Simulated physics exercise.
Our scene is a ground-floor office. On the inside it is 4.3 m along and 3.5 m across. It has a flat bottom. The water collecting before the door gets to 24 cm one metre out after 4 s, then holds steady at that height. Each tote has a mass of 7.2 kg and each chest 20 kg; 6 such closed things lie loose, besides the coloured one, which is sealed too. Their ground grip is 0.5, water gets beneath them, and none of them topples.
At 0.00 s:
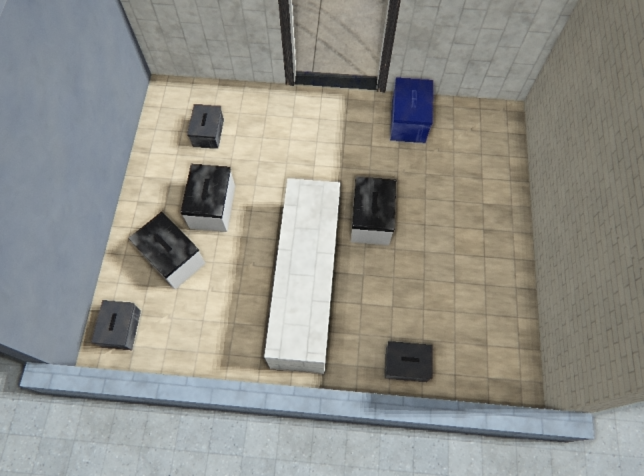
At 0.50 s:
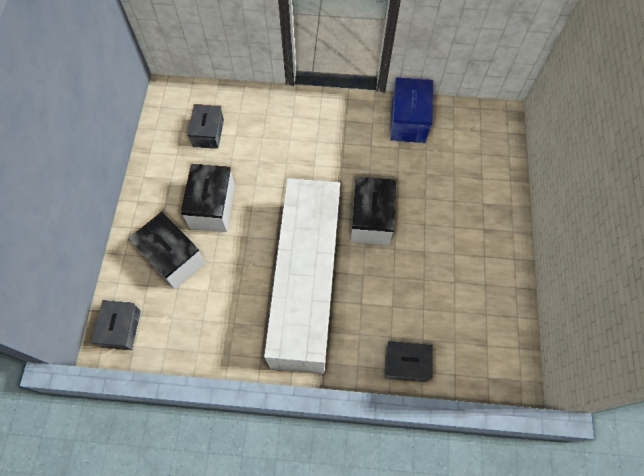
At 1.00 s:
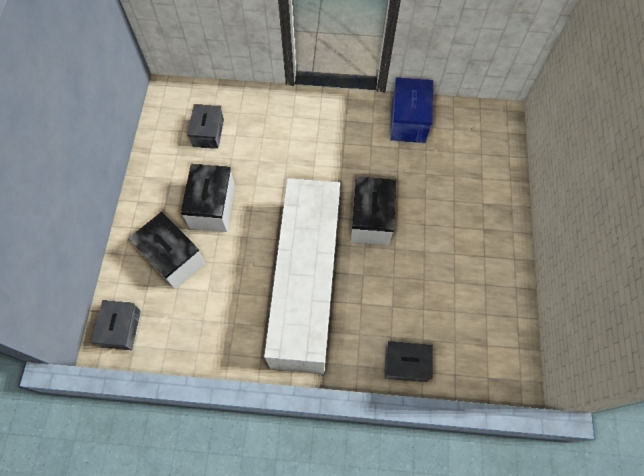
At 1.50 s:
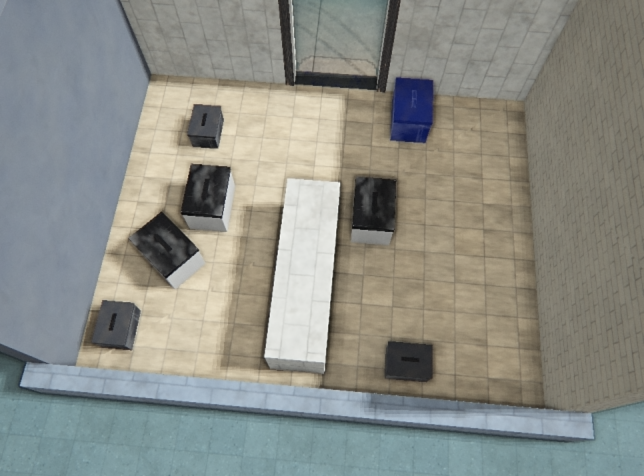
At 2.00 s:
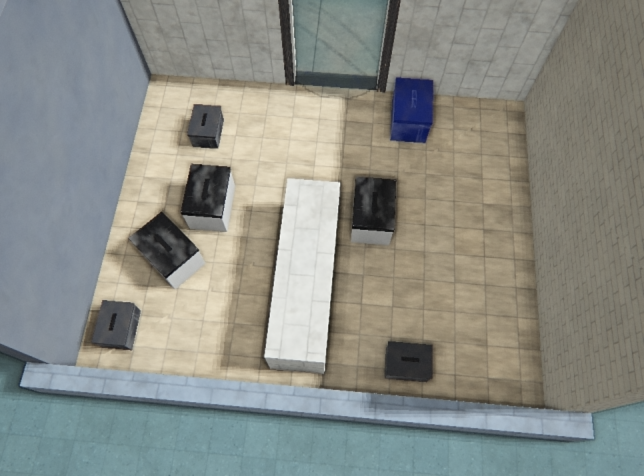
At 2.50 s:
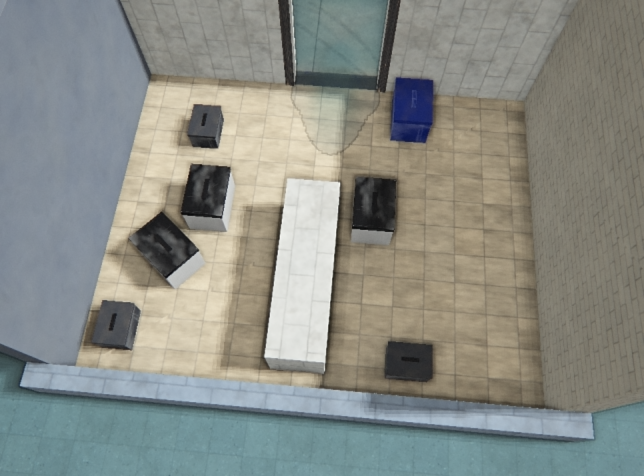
The clip shows a tiled room holding a blue chest, several dark-topped boxes and a long white block, all staying still, as water gathers outside the doorway and front wall, then spreads in a small patch inside the door.
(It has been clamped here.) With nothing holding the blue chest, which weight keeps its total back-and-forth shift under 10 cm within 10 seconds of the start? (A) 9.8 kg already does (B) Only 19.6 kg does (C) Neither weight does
B, only 19.6 kg does.
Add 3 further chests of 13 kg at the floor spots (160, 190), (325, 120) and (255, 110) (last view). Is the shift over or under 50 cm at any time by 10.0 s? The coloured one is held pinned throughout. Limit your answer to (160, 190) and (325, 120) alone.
Below, beyond.
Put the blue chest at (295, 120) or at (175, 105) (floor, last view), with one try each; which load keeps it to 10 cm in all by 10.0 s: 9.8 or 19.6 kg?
First try, both options fail; second try, only the heavier option works.
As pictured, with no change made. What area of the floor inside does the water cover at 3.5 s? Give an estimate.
Around 3.0 m2 of it.
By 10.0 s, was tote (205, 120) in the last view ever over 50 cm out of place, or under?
Result: Threshold not reached.
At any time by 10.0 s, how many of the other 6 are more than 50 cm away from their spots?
Total: 5.
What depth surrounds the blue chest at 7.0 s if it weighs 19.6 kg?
Depth: Approx. 3 cm.
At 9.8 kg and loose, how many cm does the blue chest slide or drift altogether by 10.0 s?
Path length near 30 cm.
After 3.5 s the blue chest would be 0 cm from its start with 9.8 kg and 0 cm from its start with 19.6 kg; 2 cm of water round it then.
After 4.5 s the blue chest would be 1 cm from its start with 9.8 kg and 0 cm from its start with 19.6 kg; 3 cm of water round it then.
After 7.0 s the blue chest would be 6 cm from its start with 9.8 kg and 0 cm from its start with 19.6 kg; 3 cm of water round it then.
After 10.0 s the blue chest would be 23 cm from its start with 9.8 kg and 0 cm from its start with 19.6 kg; 6 cm of water round it then.
